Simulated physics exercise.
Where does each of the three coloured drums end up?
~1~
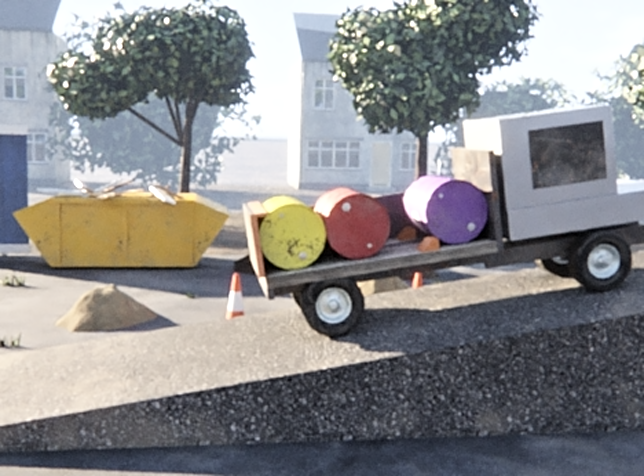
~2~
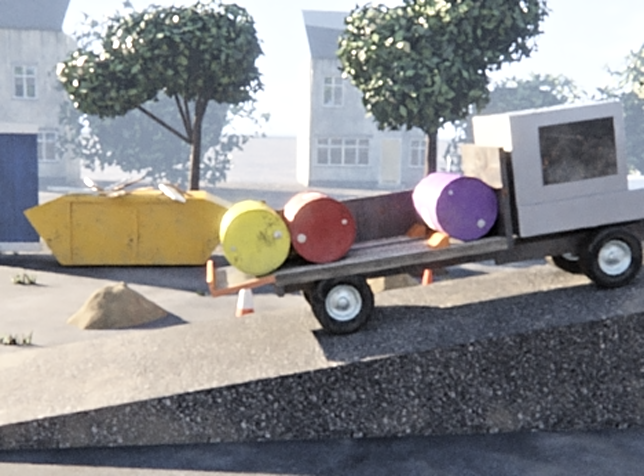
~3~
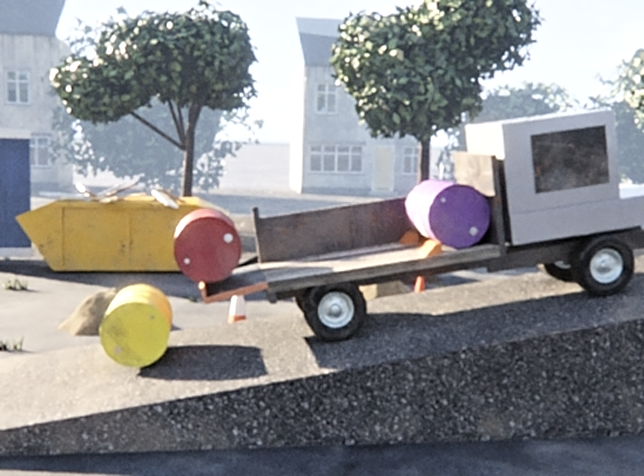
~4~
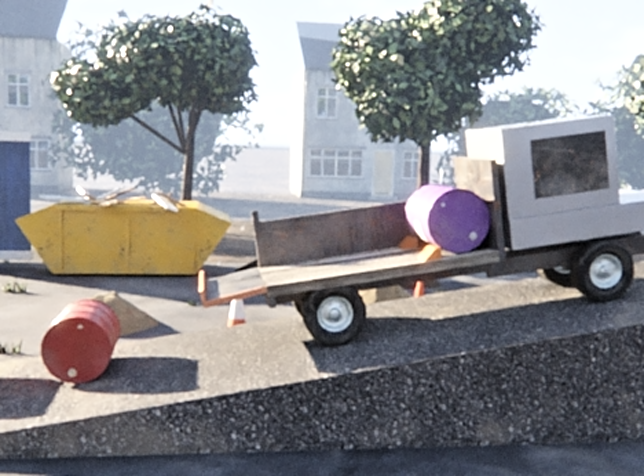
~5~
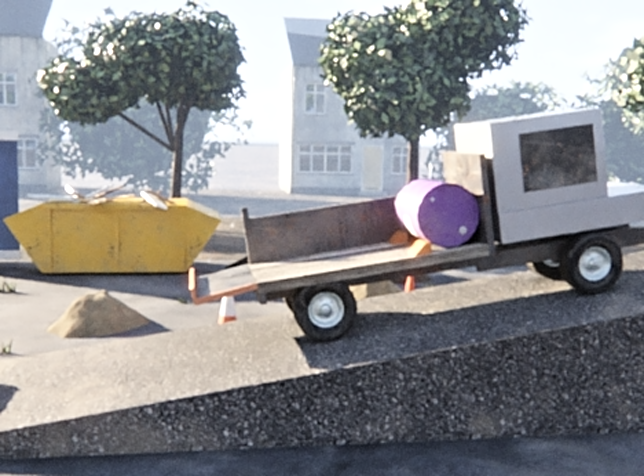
The yellow and red drums both end up off the vehicle, while the purple drum stays on the bed of the pick-up.
